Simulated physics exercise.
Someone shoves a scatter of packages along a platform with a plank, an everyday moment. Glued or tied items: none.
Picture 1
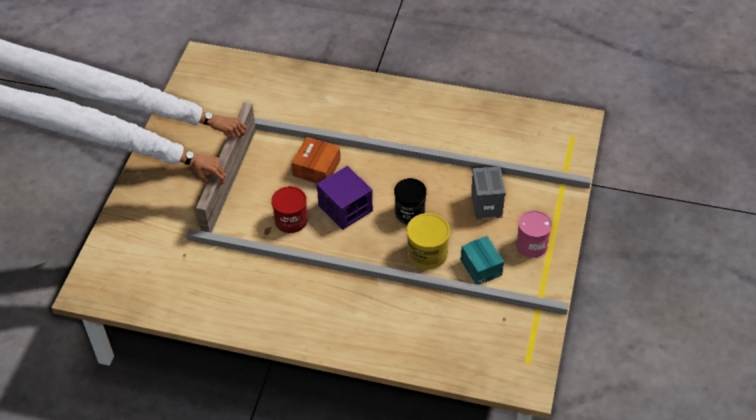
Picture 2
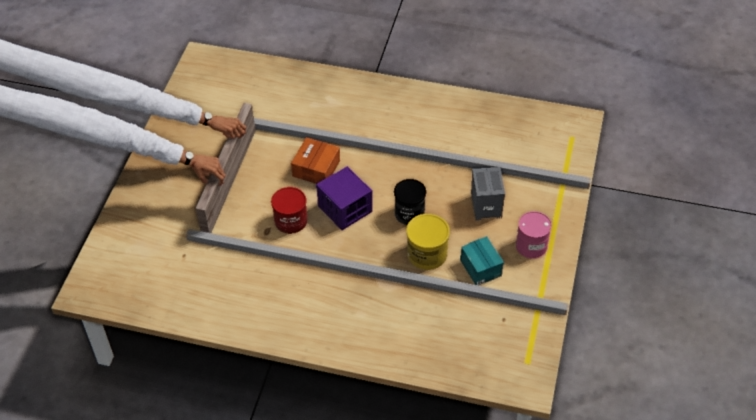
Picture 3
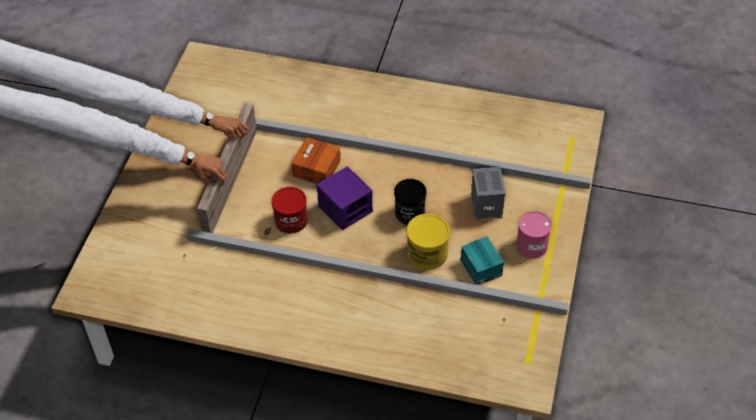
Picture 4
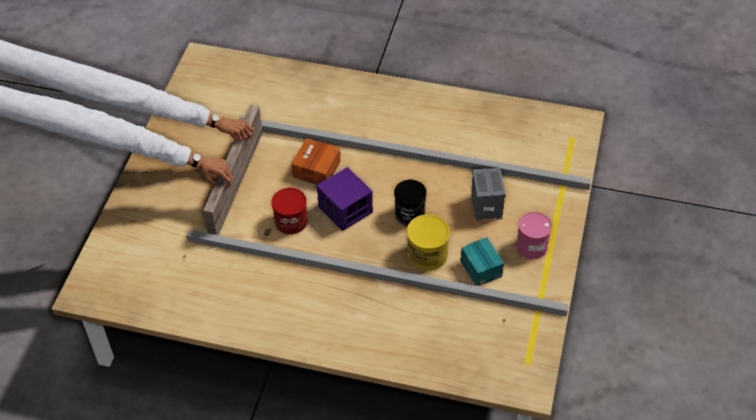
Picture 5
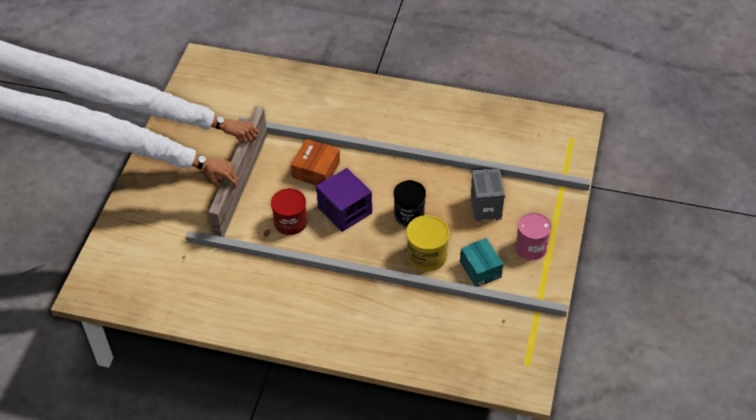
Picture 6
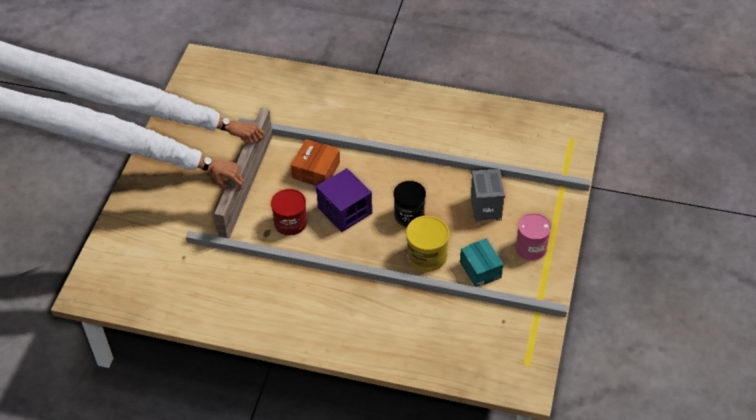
Two hands slowly pushing a plank a short way right along a wooden table toward colourful boxes and tubs, which stay still.
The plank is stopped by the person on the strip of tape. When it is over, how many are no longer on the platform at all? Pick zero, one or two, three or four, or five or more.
The answer is five or more.
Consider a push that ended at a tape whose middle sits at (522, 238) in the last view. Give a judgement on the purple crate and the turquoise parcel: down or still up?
Per object: Purple crate stays; turquoise parcel goes.
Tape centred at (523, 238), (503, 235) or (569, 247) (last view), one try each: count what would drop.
In that order 4, 1 and 8.
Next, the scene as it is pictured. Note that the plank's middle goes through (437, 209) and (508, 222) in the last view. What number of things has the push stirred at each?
Counting first: 7, next 8.
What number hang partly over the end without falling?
That would be 3.
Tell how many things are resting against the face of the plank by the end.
It's 3 of them.
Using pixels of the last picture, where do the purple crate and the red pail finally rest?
The purple crate ends up near (575, 231), and the red pail near (563, 273).
Soon after, none off yet; pink canister at rest near (533, 237); turquoise parcel at rest near (481, 263); grey tote at rest near (487, 196).
Then, none off yet; pink canister at rest near (533, 237); turquoise parcel moved a little near (499, 268); grey tote moved a little near (496, 196).
Further on, none off yet; pink canister moved about its own width near (558, 246); turquoise parcel moved well along near (573, 288); grey tote moved well along near (557, 196).
At rest, the number that fall off is five or more; fallen, black pail, yellow pail, grey tote, turquoise parcel and pink canister.
